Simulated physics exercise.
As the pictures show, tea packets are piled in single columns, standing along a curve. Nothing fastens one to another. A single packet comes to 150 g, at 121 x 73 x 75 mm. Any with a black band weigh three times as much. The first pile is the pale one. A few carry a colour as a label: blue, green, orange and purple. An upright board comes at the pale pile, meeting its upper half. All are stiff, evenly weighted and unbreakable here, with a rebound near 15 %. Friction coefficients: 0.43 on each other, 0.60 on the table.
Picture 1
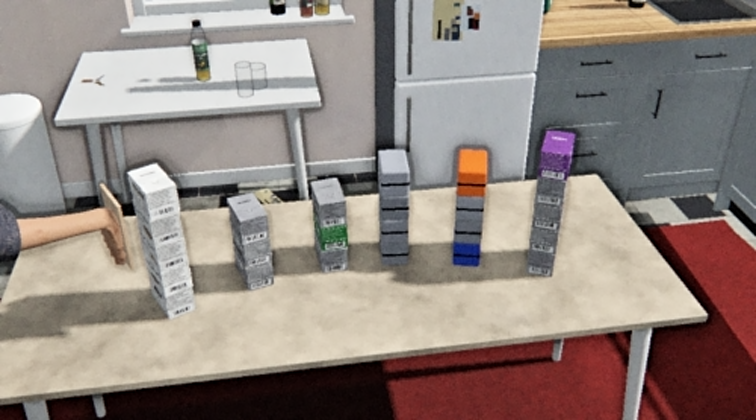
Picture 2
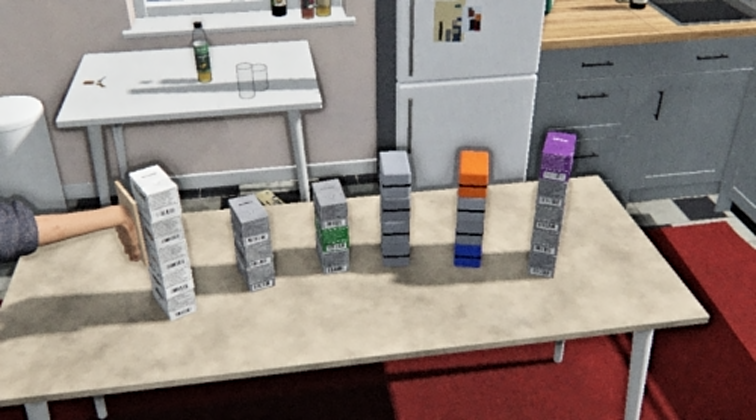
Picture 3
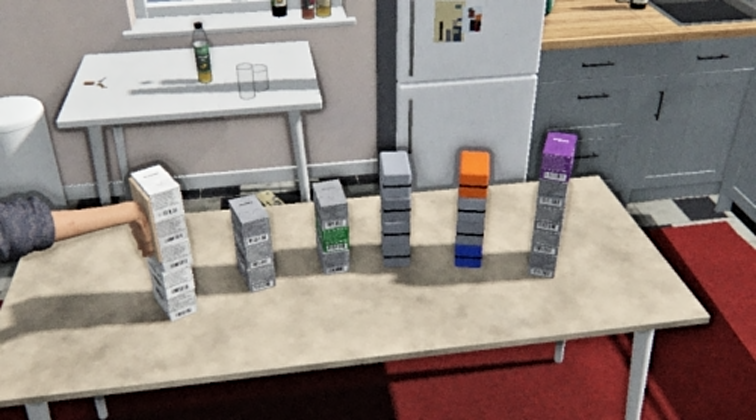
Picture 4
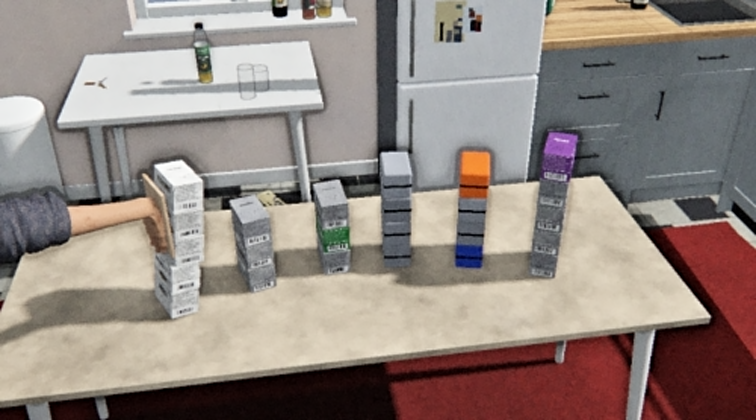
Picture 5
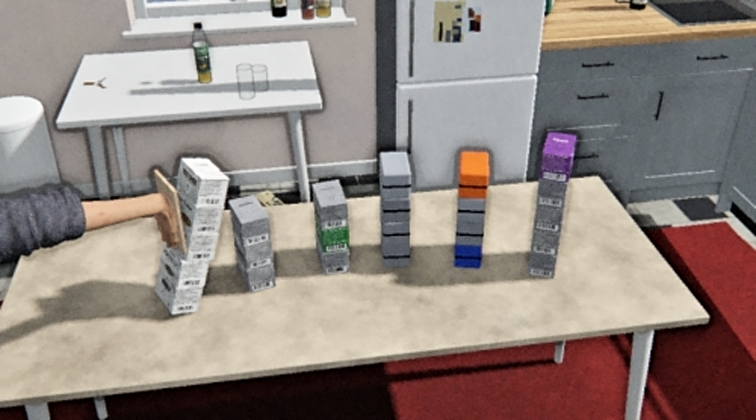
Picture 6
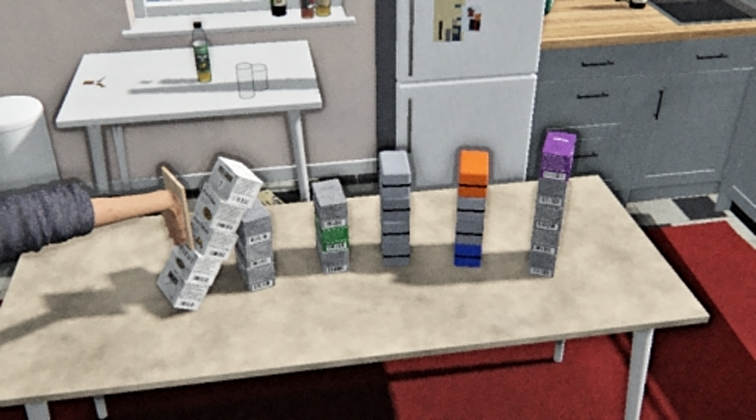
The clip shows a hand moving an upright board rightward against the upper part of a white stack of boxes on a table, pushing it into a steep rightward lean while the other five stacks stay standing.
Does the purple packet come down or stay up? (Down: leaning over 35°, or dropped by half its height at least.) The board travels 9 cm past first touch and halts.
It remains up.
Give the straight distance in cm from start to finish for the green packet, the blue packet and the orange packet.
Green 6, blue 0, orange 0.
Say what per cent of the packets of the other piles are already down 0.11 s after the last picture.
At that moment 0 per cent.
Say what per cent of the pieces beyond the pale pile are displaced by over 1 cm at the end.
30 per cent.
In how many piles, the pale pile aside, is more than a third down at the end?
1 in all.
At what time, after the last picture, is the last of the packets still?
Near 1.5 s.
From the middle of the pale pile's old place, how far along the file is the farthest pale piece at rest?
Some 68 cm.
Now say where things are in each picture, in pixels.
In the first picture (each place is the centre of the face we see best), board (124, 230) 58 mm short; purple packet (554, 167); blue packet (466, 256); green packet (335, 239); the others all in place.
Board (139, 227) 26 mm short; purple packet (555, 168), in the second picture.
Board (153, 223) 6 mm in; purple packet (556, 168), in the third picture.
Board (167, 219) 38 mm in, top of the pale pile leaning 8°; purple packet (556, 168); the others all in place, in the fourth picture.
Board (179, 215) 7 cm in, top of the pale pile leaning 19°; purple packet (556, 168); the others all in place, in the fifth picture.
Board (187, 211) 9 cm in, stopped, top of the pale pile leaning 33°; purple packet (555, 168); green packet (336, 240); orange packet (473, 186); the others all in place, in the sixth picture.
Then, 0.11 s later than the last frame, 4 of the pale pile down; none of the 19 other packets down, 3 disturbed; purple packet unmoved.
Then, 0.29 s later than the last frame, 5 of the pale pile down; 3 of the 19 other packets down; purple packet unmoved.
Then, 0.59 s later than the last frame, 5 of the pale pile down; 3 of the 19 other packets down; purple packet unmoved; green packet tilted 21°.
When it is over, 5 of the pale pile down; 3 of the 19 other packets down; purple packet unmoved; green packet tilted 21°; orange packet unmoved. In pixels of the last frame, middles, purple packet near (558, 156), green packet near (350, 224).
